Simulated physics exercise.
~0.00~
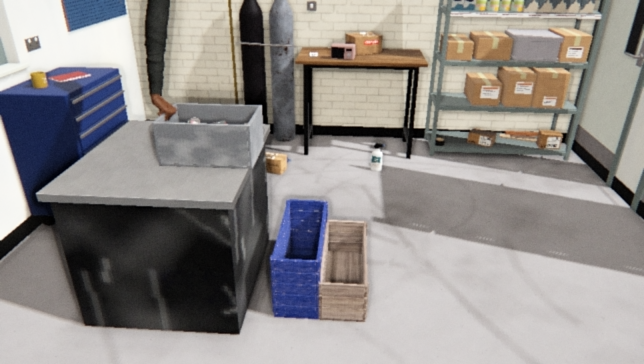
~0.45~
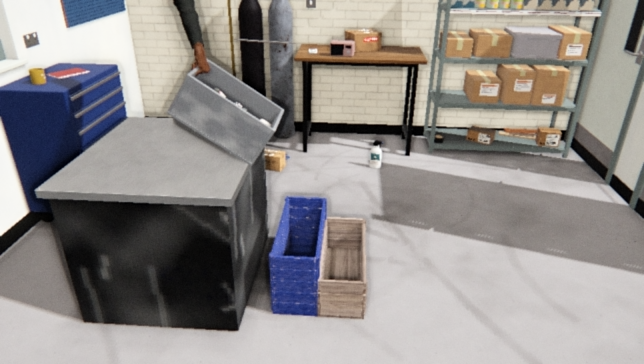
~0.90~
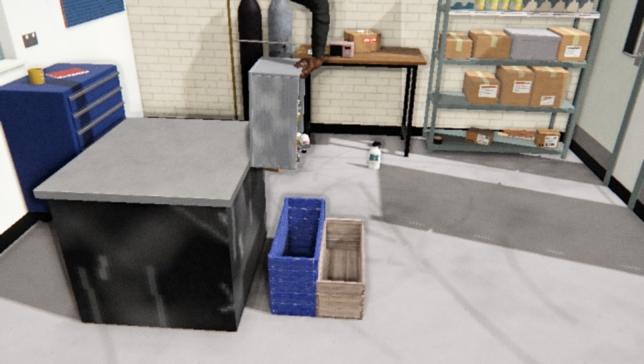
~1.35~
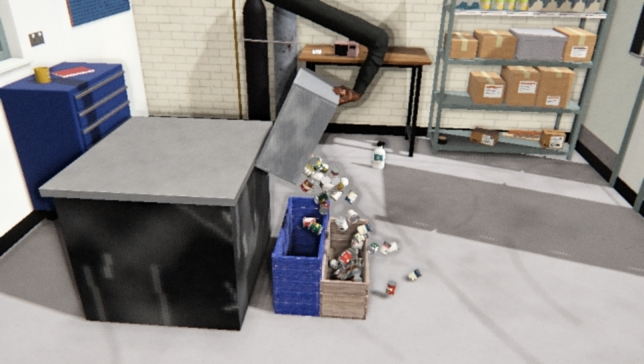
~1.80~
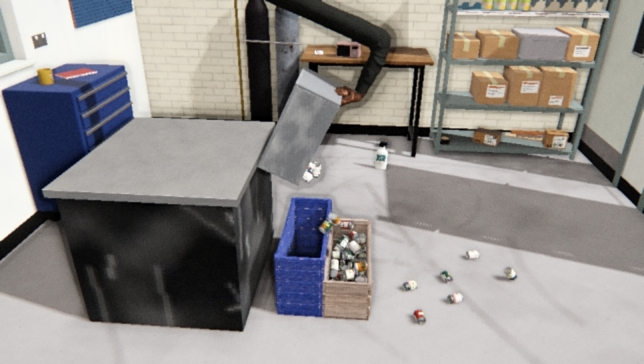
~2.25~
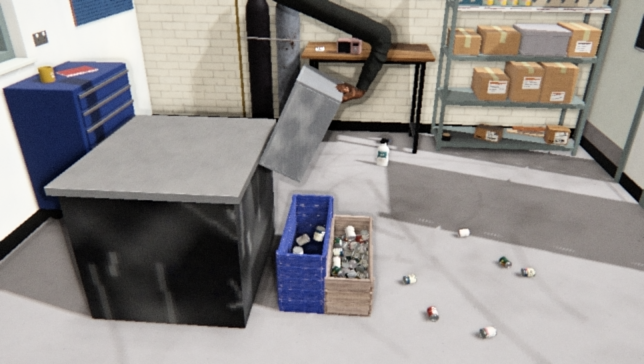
A grey crate sits on the end of a dark bench in a workshop, with a blue trough and a wooden trough standing empty on the floor beside it. A dark mechanical arm lifts the crate and tips it to the right over the bench's end. As it turns past upright and points downward, small tins pour out in a loose stream. Most drop into the wooden trough, a few land in the blue one, and several scatter and roll across the floor to the right. The crate stays tilted, with the wooden trough holding the largest heap.
